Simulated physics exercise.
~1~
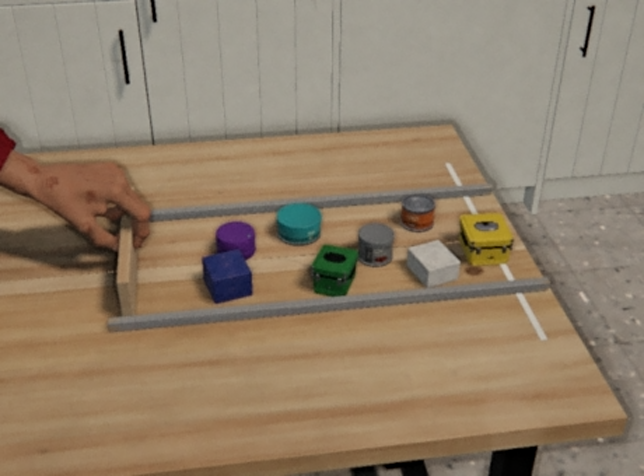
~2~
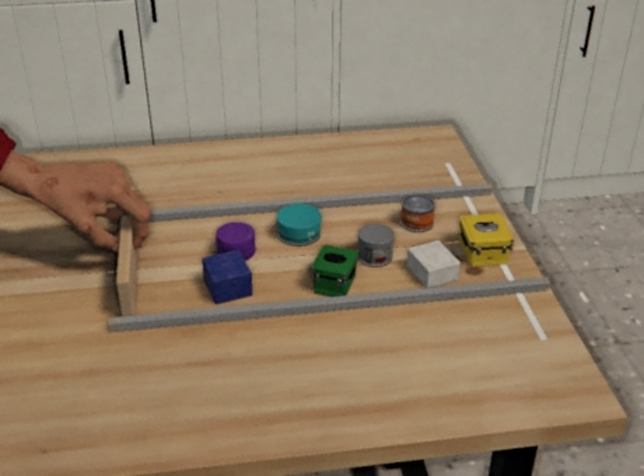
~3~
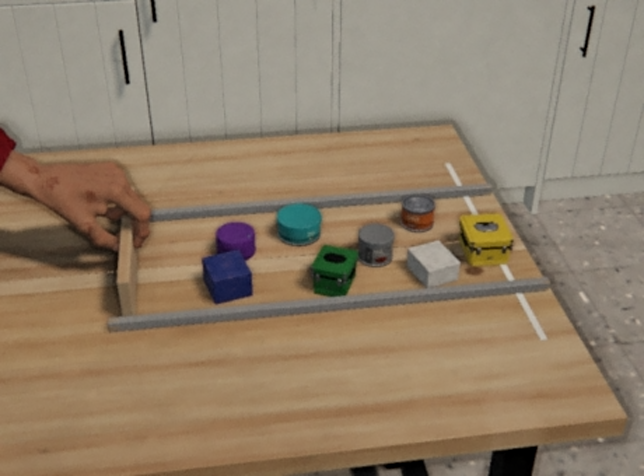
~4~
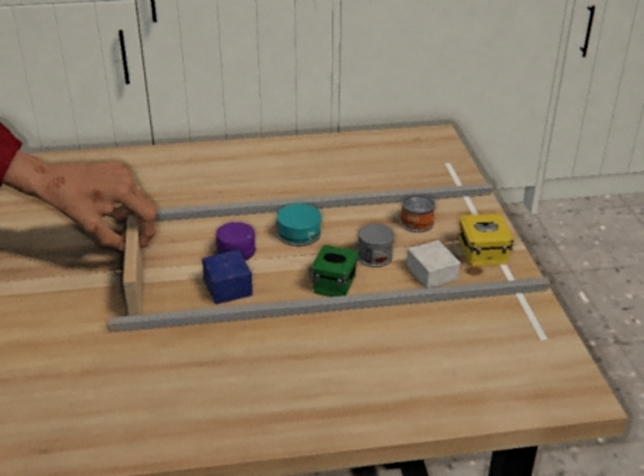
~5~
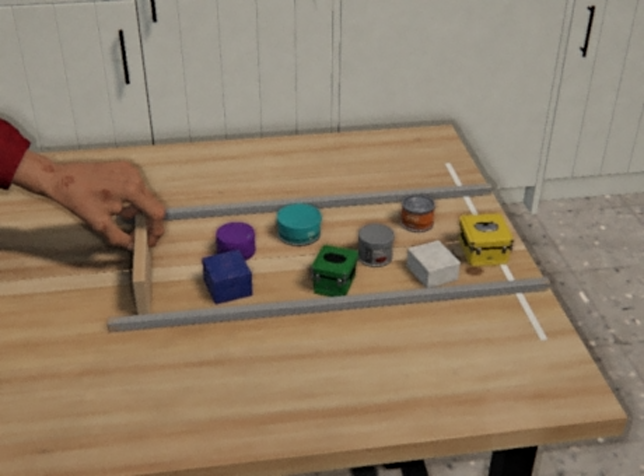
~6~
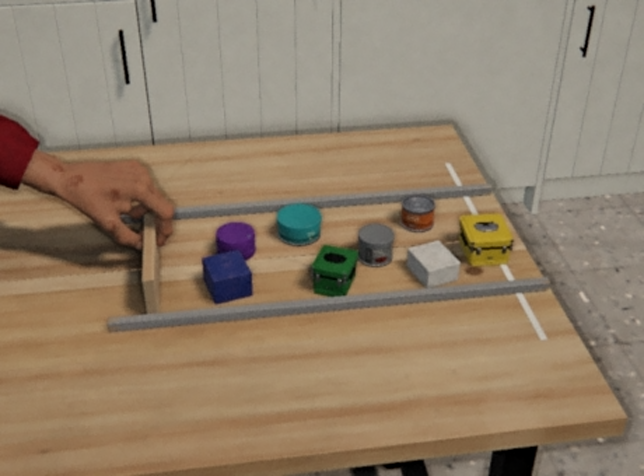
A hand held a wooden board upright between two grey rails on a table, still at first, then slid it slightly right toward eight small, colourful boxes and tins, which all stayed put.
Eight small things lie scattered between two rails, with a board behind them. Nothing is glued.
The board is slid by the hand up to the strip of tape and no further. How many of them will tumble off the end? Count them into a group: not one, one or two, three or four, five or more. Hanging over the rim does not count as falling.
Five plus drop.
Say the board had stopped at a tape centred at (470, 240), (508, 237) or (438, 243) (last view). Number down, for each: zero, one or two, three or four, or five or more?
So in that order I'd say either three or four; five or over; one to two.
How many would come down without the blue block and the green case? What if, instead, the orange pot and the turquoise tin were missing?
The first removal gives 2, the second gives 3.
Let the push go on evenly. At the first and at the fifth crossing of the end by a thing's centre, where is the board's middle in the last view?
In pixels, around (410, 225) followed by around (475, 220).
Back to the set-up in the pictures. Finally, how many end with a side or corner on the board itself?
3.
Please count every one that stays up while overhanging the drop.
Overhanging ones - 3.
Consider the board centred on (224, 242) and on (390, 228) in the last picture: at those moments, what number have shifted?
First 2, then 8.
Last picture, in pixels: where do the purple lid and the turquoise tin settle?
Purple lid at (502, 219), turquoise tin at (493, 198).
A little later, none off yet; yellow case at rest near (485, 239); orange pot at rest near (418, 213); white block at rest near (433, 264).
When it is over, the number that fall off is five or more; down, green case, grey tin, white block, orange pot and yellow case.
